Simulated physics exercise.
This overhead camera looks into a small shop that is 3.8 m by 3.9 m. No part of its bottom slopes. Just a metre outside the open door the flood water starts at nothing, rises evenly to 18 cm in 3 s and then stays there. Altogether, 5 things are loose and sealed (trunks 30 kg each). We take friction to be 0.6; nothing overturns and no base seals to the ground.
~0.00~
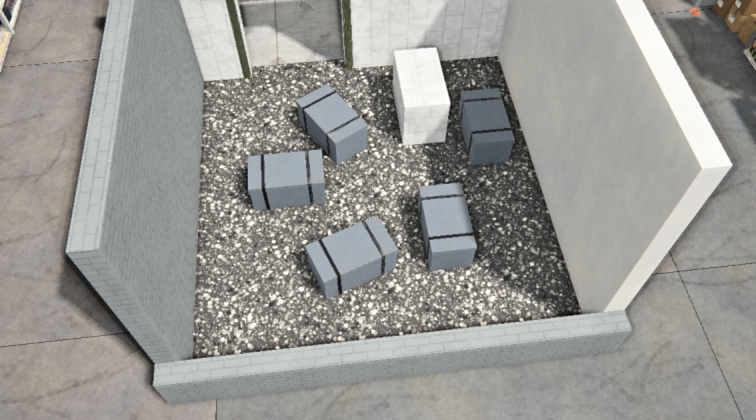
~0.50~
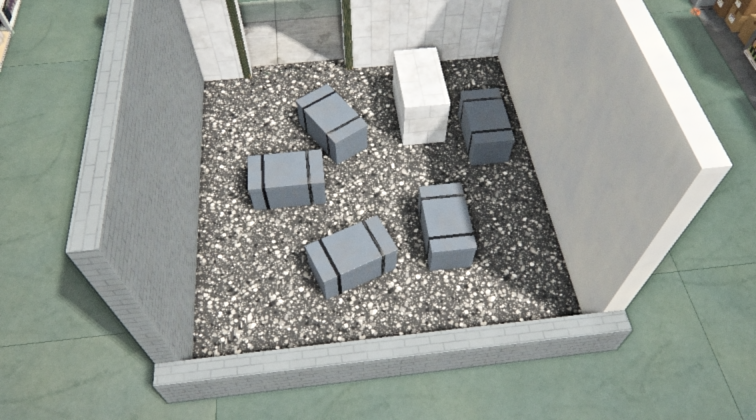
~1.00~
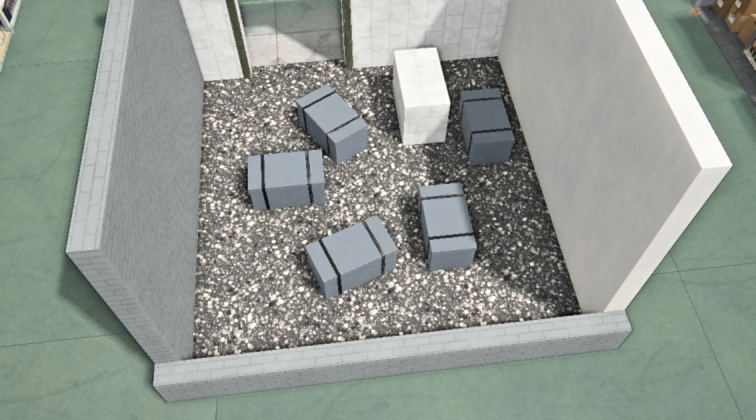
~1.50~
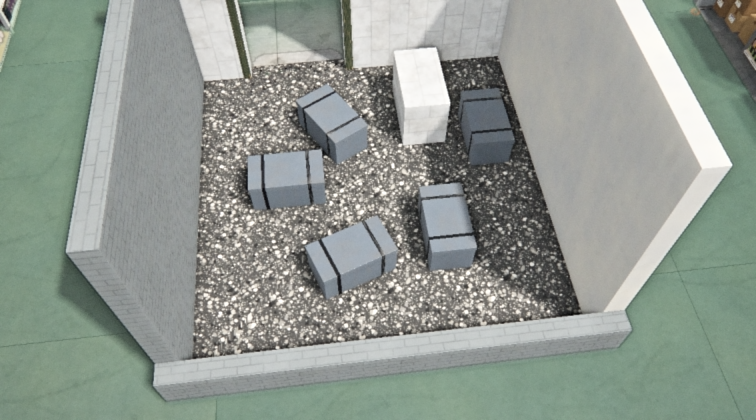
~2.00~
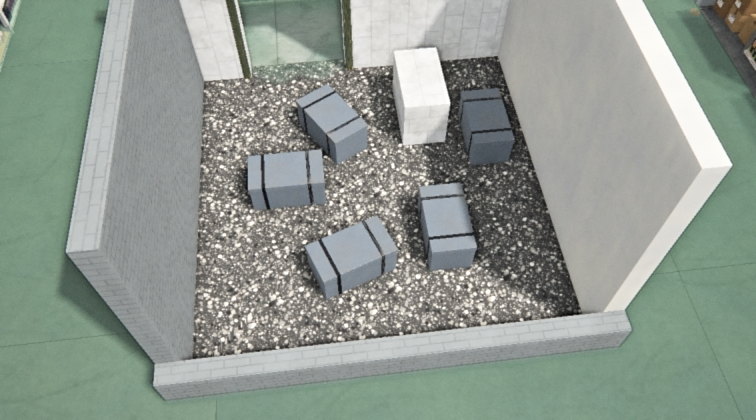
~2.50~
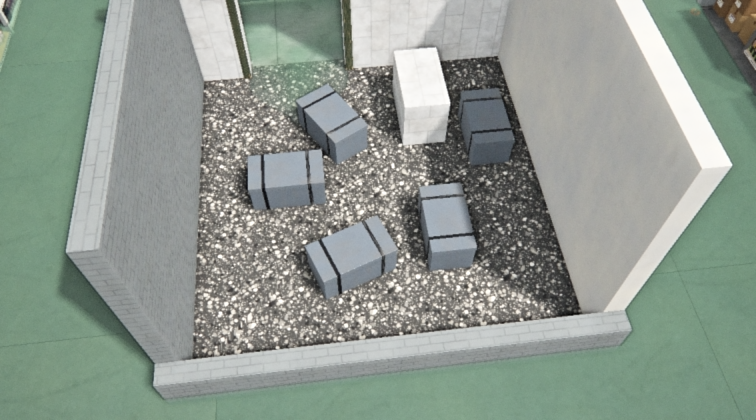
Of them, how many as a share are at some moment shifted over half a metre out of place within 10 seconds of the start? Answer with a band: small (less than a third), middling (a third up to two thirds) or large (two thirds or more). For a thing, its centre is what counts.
Middling.
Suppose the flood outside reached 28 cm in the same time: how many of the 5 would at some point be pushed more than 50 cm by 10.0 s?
In that case the number is 5.
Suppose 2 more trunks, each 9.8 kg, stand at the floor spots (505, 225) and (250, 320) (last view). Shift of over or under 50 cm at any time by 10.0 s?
Well, the first one stays under the mark, and the second tops the mark.
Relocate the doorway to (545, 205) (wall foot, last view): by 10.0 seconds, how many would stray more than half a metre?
Then it comes to 1 of them.
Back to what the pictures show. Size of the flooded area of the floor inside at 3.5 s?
Flooded: Near 2.5 m2.
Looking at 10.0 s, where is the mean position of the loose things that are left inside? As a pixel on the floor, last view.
Near (399, 235).
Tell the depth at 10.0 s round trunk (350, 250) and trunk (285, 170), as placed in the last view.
First about 10 cm, second about 12 cm.
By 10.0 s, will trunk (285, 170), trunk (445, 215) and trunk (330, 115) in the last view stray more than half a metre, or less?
One by one in that order: Above; below; above.
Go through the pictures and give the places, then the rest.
In the first frame, a trunk at (447, 216), on the bottom; a trunk at (331, 113) rests on the ground; 0.0 m2 under water; 0 of 5 have shifted.
In the second frame, a trunk at (447, 216) rests on the ground; a trunk at (331, 113) rests on the ground; water covers 0.0 m2; 0 of 5 have shifted.
In the third frame, a trunk at (447, 216), on the bottom; a trunk at (331, 113), on the bottom; water covers 0.0 m2; 0 of 5 have shifted.
In the fourth frame, a trunk at (447, 216), on the bottom; a trunk at (331, 113) rests on the ground; 0.0 m2 under water; 0 of 5 have shifted.
In the fifth frame, a trunk at (447, 216), on the bottom; a trunk at (331, 113), on the bottom; 0.1 m2 under water; 0 of 5 have shifted.
In the sixth frame, a trunk at (447, 216) rests on the ground; a trunk at (331, 113), on the bottom; 0.7 m2 under water; 0 of 5 have shifted.
After 3.5 s 0 of 5 are over 50 cm from their spots; 0 afloat.
After 4.5 s 0 of 5 are over 50 cm from their spots; 0 afloat.
After 7.0 s 1 of 5 are over 50 cm from their spots; 0 afloat.
After 10.0 s 3 of 5 are over 50 cm from their spots, and 3 have been at some point; 2 afloat.
